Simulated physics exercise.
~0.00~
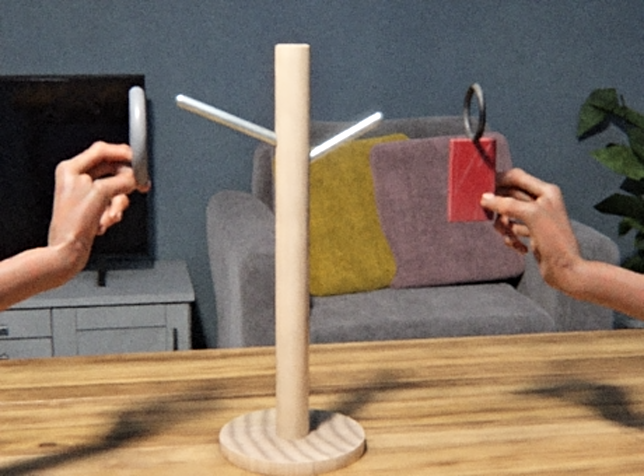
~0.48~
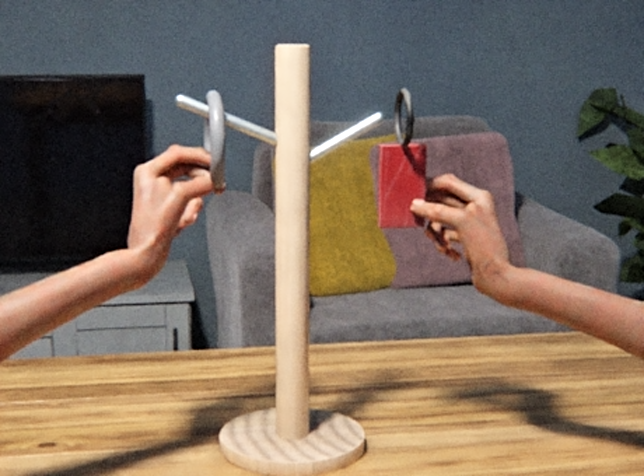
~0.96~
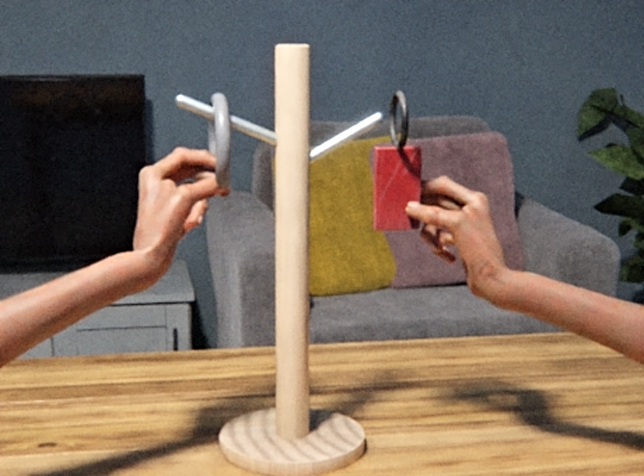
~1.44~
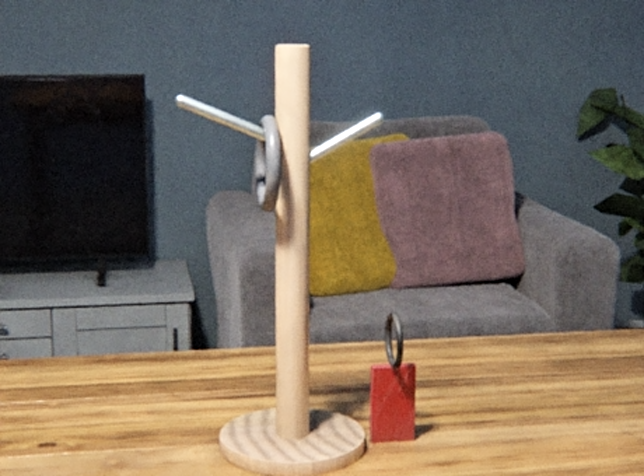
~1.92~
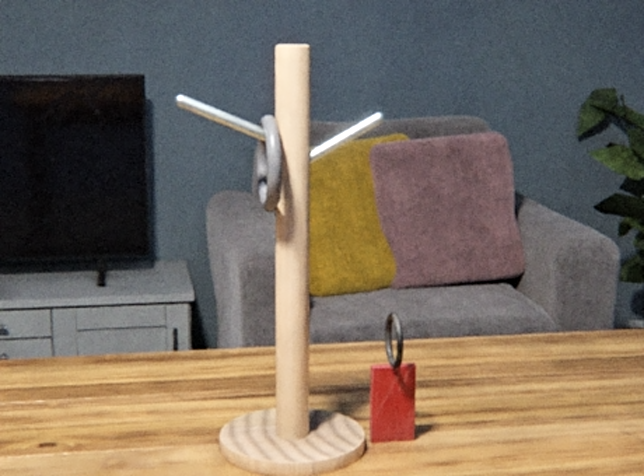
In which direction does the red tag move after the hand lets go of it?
The red tag moves down, ending up on the table to the right of the wooden stand's base.
